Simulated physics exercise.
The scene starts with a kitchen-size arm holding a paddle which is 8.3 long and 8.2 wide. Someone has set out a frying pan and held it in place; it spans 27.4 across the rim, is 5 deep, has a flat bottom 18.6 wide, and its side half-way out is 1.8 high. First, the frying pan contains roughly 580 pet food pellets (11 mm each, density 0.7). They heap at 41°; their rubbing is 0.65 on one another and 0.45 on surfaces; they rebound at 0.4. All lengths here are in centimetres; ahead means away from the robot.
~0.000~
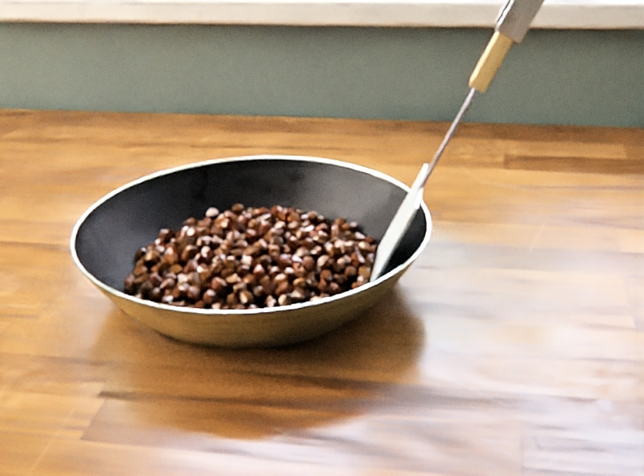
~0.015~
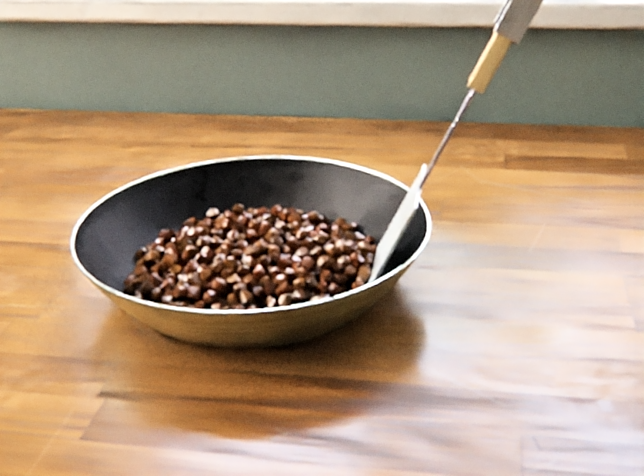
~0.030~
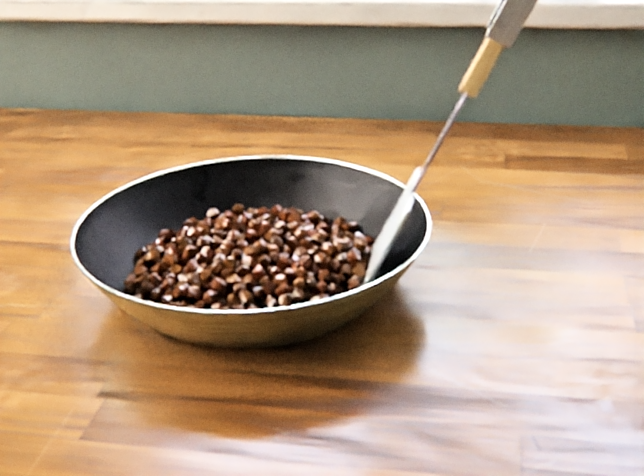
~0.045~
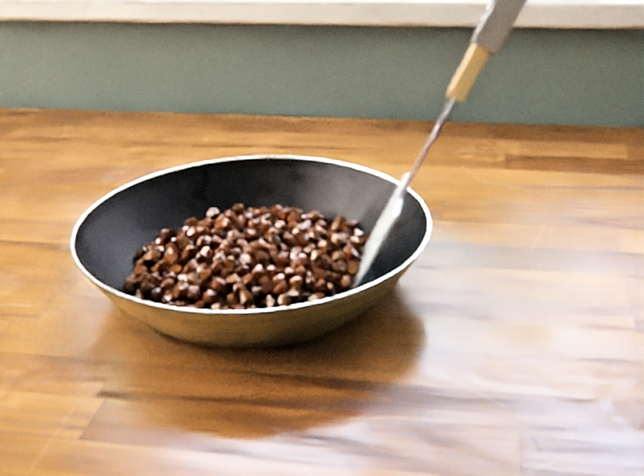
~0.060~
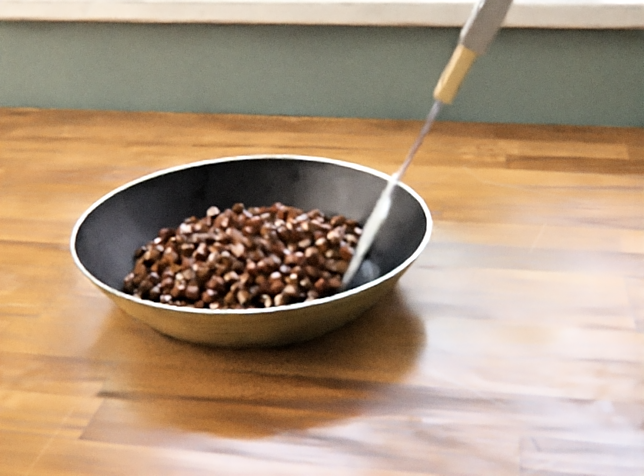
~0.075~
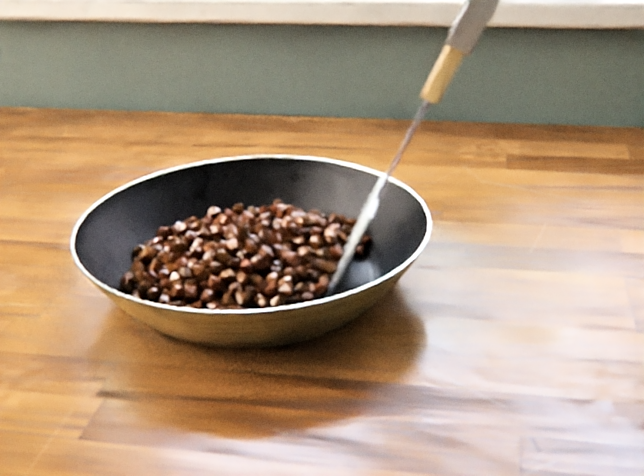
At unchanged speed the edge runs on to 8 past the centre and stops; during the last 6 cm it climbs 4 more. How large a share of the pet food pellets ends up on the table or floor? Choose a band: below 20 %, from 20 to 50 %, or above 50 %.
Below 20 %.
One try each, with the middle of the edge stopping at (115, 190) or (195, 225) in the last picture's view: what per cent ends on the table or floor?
Respectively about 30 and 0 percent end on the table or floor.
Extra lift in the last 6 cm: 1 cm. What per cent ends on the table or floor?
Close to 5 in a hundred.
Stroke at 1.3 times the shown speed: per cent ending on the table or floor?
I'd put it at about 15 per cent.
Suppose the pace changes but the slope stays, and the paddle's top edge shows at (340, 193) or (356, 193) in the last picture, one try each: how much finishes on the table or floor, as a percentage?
I'd estimate close to 25 and 20 in a hundred.
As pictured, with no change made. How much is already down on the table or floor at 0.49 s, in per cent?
Some 5 per cent of the load.
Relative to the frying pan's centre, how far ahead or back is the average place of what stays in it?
Roughly 5.0 cm ahead of the centre.
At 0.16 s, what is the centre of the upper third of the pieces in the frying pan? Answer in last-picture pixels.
Roughly pixel (214, 242).
After 0.16 s, sloping 64°, highest piece 7 above the table; 584 in the frying pan.
After 0.25 s, sloping 64°, highest piece 7 above the table; 584 in the frying pan.
After 0.49 s, sloping 64°, highest piece 7 above the table; 547 in the frying pan, 33 on the table or floor, 4 on the blade or in flight.
After 1.54 s, sloping 64°, highest piece 7 above the table; 546 in the frying pan, 38 on the table or floor.
In the end, 546 in the frying pan, 38 on the table or floor. That is 7 % on the table or floor.
